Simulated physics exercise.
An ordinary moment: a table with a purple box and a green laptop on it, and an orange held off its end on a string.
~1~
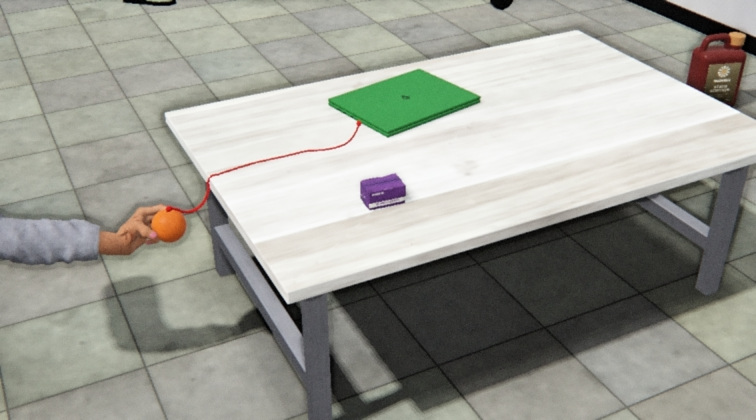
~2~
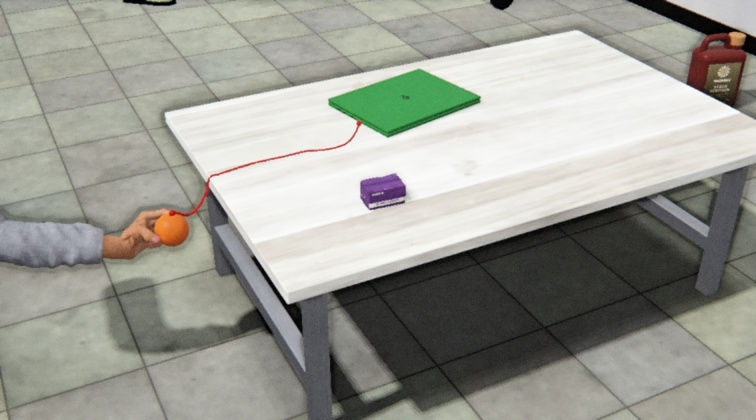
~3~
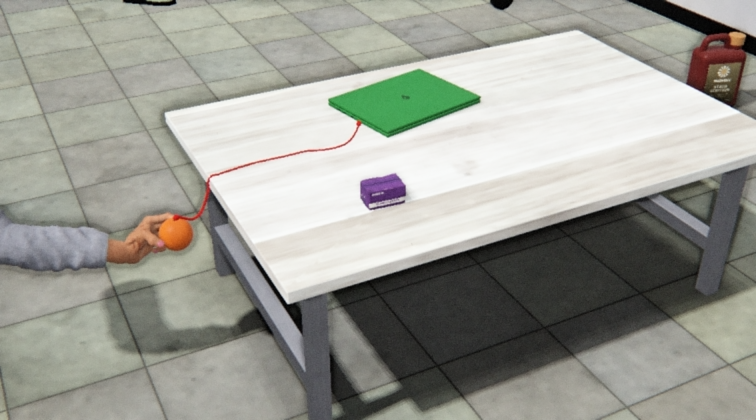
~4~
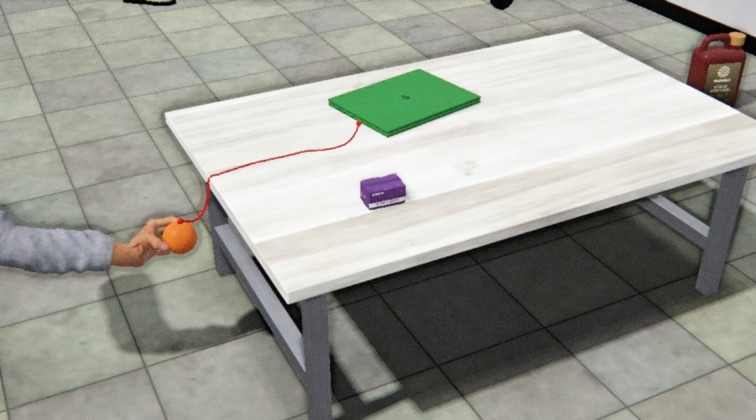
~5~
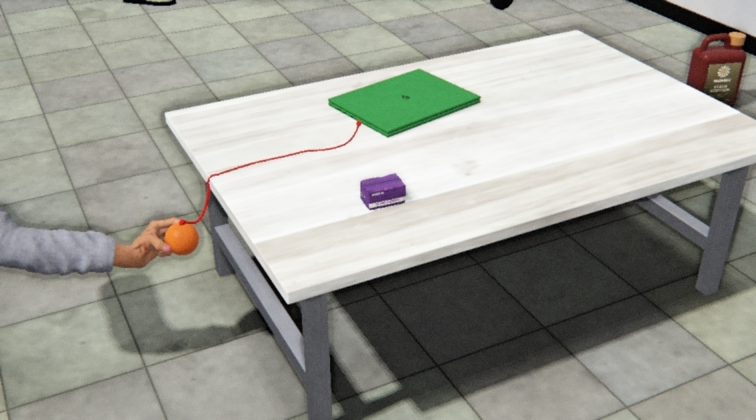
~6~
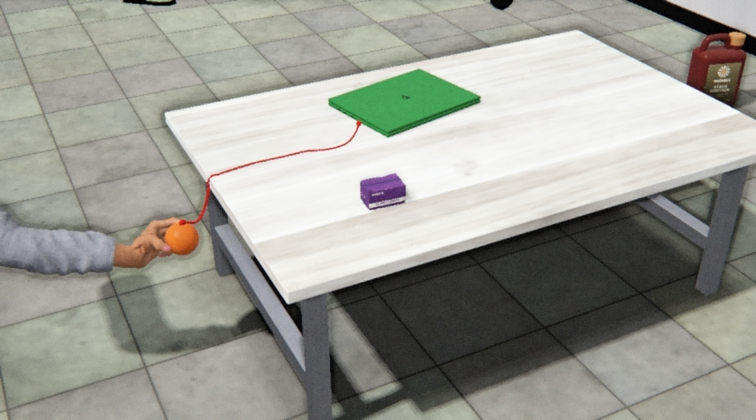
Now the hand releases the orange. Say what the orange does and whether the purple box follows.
Well, the orange stays aloft; as for the purple box, it holds its position.
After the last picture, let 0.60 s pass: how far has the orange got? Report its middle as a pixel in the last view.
It has reached (251, 243) by then.
Then, 0.60 s after the last picture, orange below the edge near (251, 243); laptop unmoved; box unmoved.
Then, 1.44 s after the last picture, orange below the edge near (252, 239); laptop unmoved; box unmoved.
At rest, orange below the edge near (202, 263); laptop unmoved; box unmoved. The orange hangs in the air and the purple box remains where it stands.
